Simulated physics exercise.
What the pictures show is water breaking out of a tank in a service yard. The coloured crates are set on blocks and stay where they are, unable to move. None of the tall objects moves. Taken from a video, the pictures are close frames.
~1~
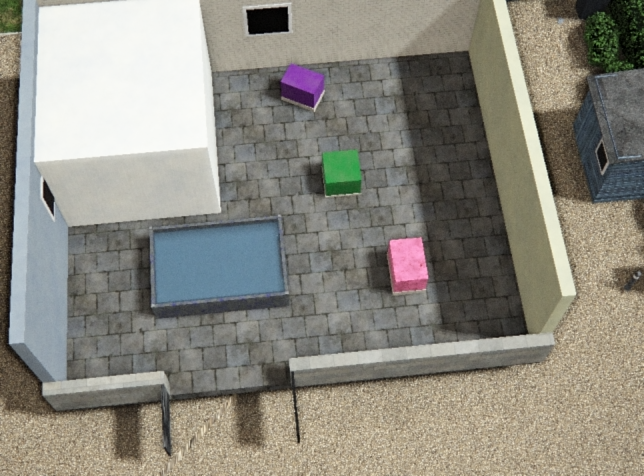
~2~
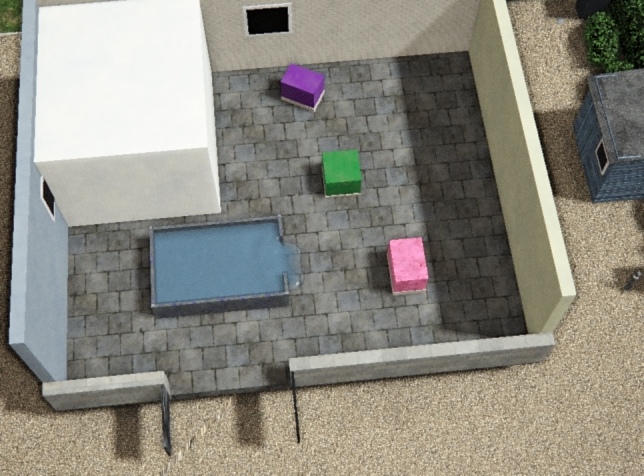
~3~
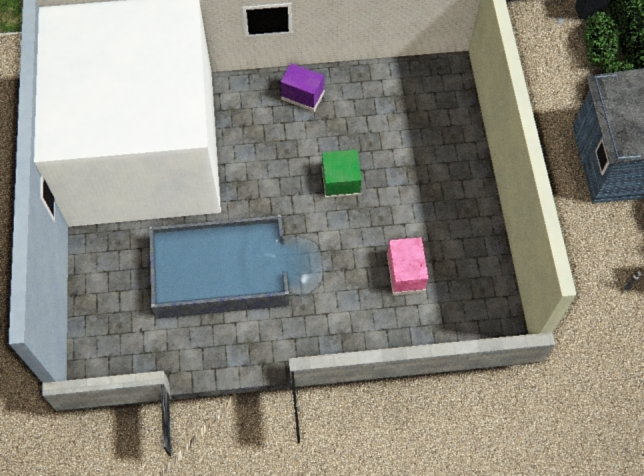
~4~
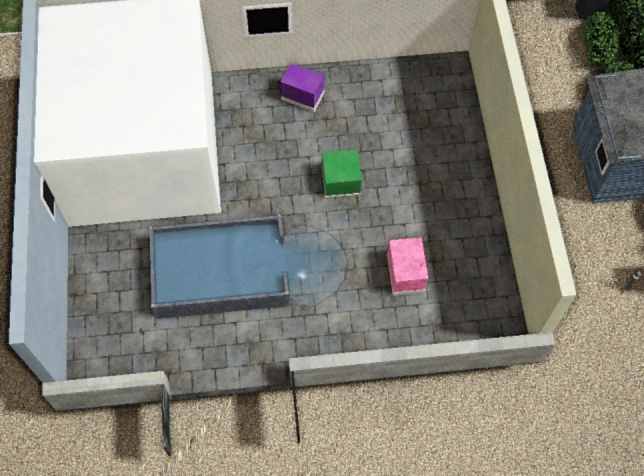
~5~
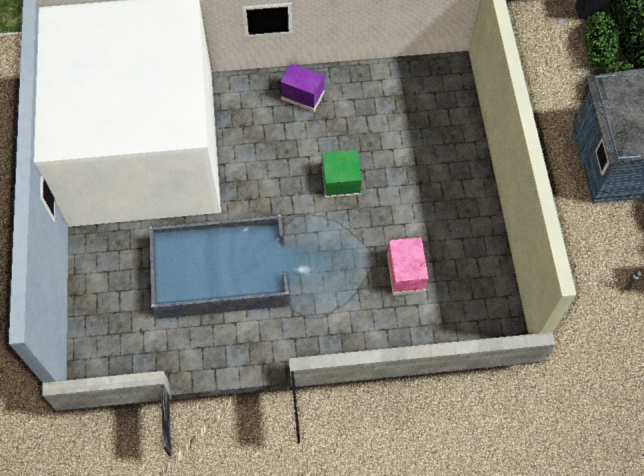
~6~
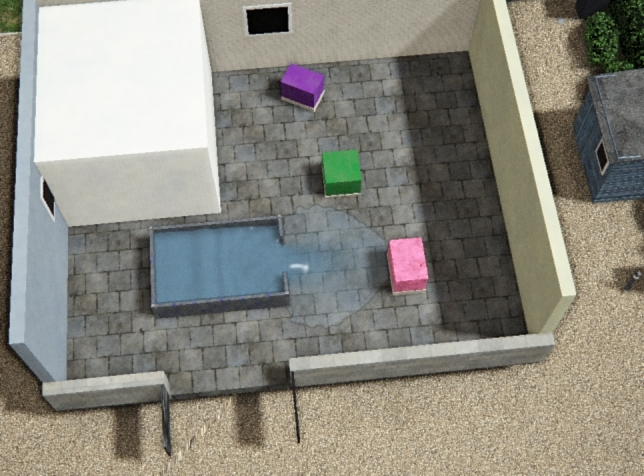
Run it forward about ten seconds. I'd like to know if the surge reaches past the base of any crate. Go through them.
Outcome: The purple crate will be out of the water's reach; the green crate will be within the water's reach; the pink crate will be within the water's reach.
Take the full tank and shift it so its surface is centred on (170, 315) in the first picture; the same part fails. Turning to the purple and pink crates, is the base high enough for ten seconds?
Taking each in turn, purple stays clear, while pink gets flooded.
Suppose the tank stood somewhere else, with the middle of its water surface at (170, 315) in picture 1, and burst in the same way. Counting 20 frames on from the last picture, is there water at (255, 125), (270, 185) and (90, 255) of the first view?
Results in order - left untouched, left untouched, left untouched.
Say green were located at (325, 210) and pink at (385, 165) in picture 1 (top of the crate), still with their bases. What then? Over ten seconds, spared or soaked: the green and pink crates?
Outcome - green is flooded, pink is not reached.
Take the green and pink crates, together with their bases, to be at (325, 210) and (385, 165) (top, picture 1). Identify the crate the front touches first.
That would be the green-painted one.
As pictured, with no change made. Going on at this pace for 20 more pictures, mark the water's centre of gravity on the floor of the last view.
About (311, 264).
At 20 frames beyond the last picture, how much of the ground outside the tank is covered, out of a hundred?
I'd say 35 per cent.
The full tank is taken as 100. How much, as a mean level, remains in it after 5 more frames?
Around 76 percent.
A moment on, water covers 15 % of the floor; the purple crate not reached, the green crate water round its plinth, the pink crate water round its plinth.
Next, water covers 25 % of the floor; the purple crate not reached, the green crate water round its plinth, the pink crate water round its plinth.
Then, water covers 35 % of the floor; the purple crate not reached, the green crate water round its plinth, the pink crate water round its plinth.
Later, water covers 55 % of the floor; the purple crate not reached, the green crate water round its plinth, the pink crate water round its plinth.
In the end, water covers 75 % of the floor; the purple crate stayed above the water, the green crate was topped, the pink crate was topped.
